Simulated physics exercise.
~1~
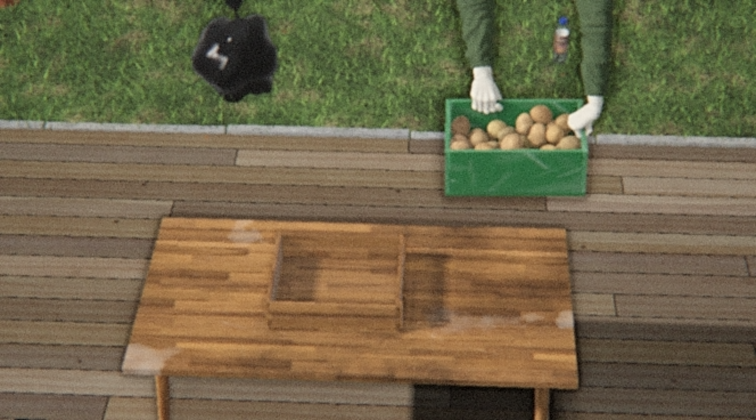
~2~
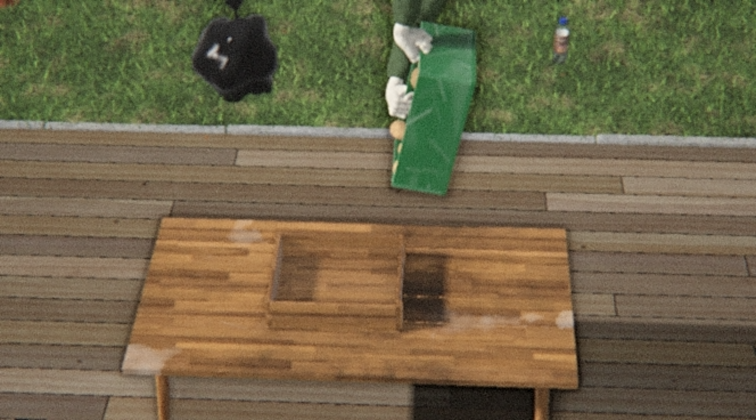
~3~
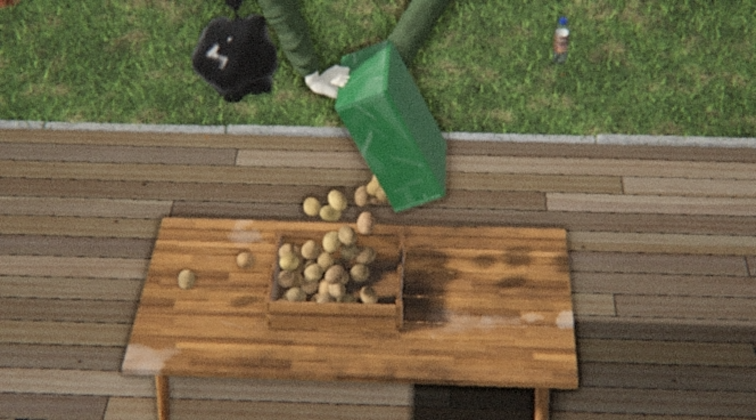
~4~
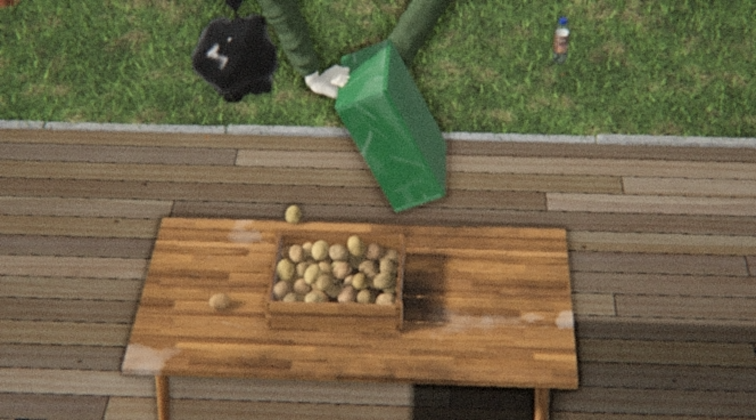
Green crate tipped by gloved hands pouring potato-like pieces into a wooden tray on a table, nearly all landing inside it.
